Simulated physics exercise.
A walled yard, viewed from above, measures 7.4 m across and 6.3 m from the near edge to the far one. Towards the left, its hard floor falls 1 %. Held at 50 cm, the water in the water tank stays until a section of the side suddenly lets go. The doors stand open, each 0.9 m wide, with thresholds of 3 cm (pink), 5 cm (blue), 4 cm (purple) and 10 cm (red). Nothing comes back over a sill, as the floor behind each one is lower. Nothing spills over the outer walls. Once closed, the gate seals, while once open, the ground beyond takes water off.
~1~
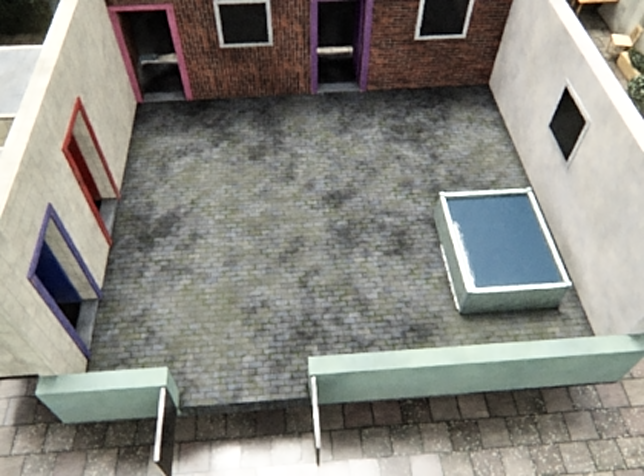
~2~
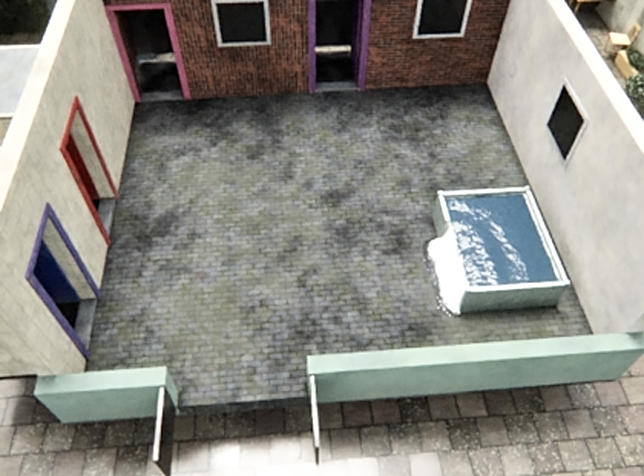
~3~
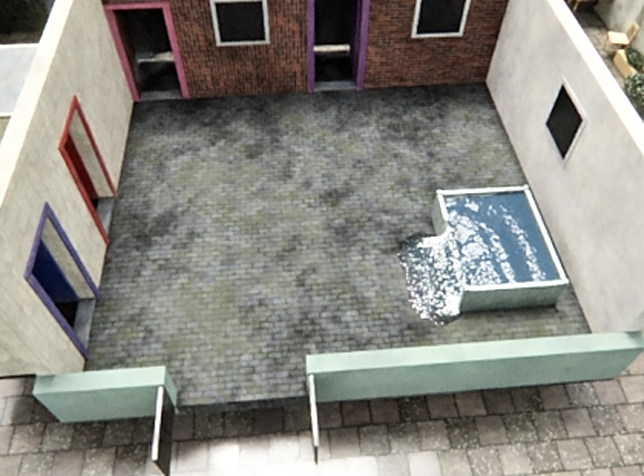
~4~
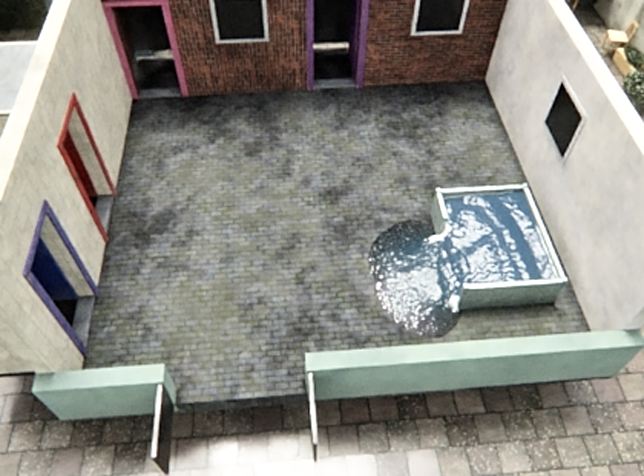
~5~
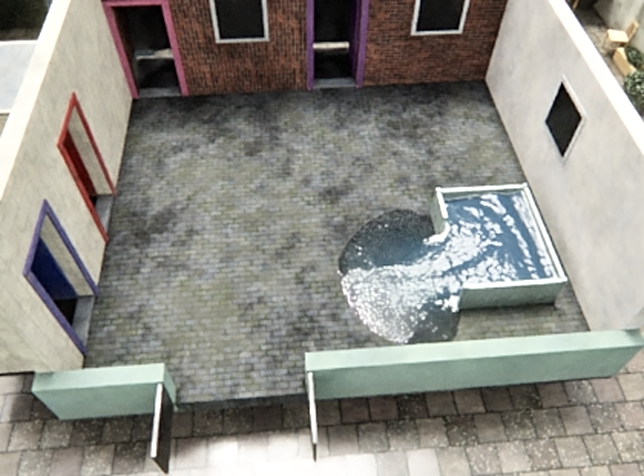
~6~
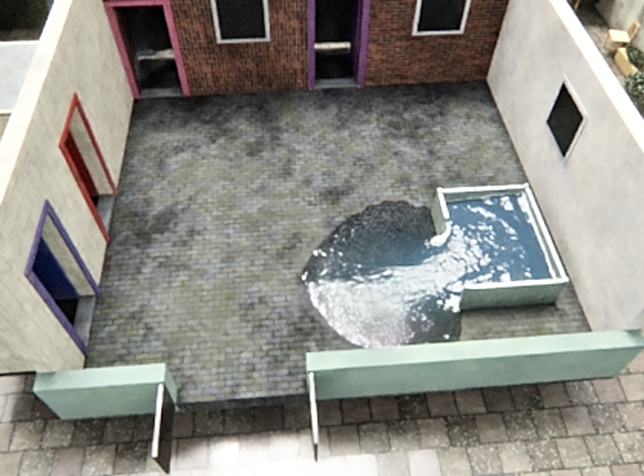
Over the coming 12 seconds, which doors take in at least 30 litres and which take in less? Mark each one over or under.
Pink door - over; blue door - over; purple door - under; red door - under.
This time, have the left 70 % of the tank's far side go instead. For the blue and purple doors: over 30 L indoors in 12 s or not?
At blue the amount is beneath the mark, while at purple it is higher than the mark.
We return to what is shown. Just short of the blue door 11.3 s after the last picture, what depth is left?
The depth there is around 5.0 cm.
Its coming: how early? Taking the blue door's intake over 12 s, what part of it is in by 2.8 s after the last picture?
Roughly 30 percent is in by then.
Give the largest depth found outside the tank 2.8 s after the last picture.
About 19 cm at most.
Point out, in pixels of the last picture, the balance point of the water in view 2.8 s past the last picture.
Around (302, 275).
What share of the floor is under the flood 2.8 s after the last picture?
Roughly 45 percent.
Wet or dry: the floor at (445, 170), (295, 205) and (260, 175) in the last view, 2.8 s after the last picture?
Well, the first is untouched by it, the next drenched, the last drenched.
Then, 0.7 s after the last picture water covers 25 % of the floor and is deepest (23 cm) near (444, 279); pink door not reached, blue door not reached, purple door not reached, red door not reached.
Then, 1.5 s after the last picture water covers 35 % of the floor and is deepest (16 cm) near (447, 288); pink door not reached, blue door 7 cm at the sill, 0 L in, purple door not reached, red door not reached.
Then, 2.8 s after the last picture water covers 45 % of the floor and is deepest (19 cm) near (79, 394); pink door not reached, blue door 17 cm at the sill, 42 L in, purple door not reached, red door 11 cm at the sill, 1 L in.
Then, 6.3 s after the last picture water covers 45 % of the floor and is deepest (8 cm) near (79, 394); pink door 6 cm at the sill, 14 L in, blue door 8 cm at the sill, 118 L in, purple door not reached, red door 6 cm at the sill, 2 L in.
Then, 11.3 s after the last picture water covers 50 % of the floor and is deepest (6 cm) near (124, 155); pink door 6 cm at the sill, 72 L in, blue door 5 cm at the sill, 129 L in, purple door 2 cm at the sill, 0 L in, red door 4 cm at the sill, 2 L in.
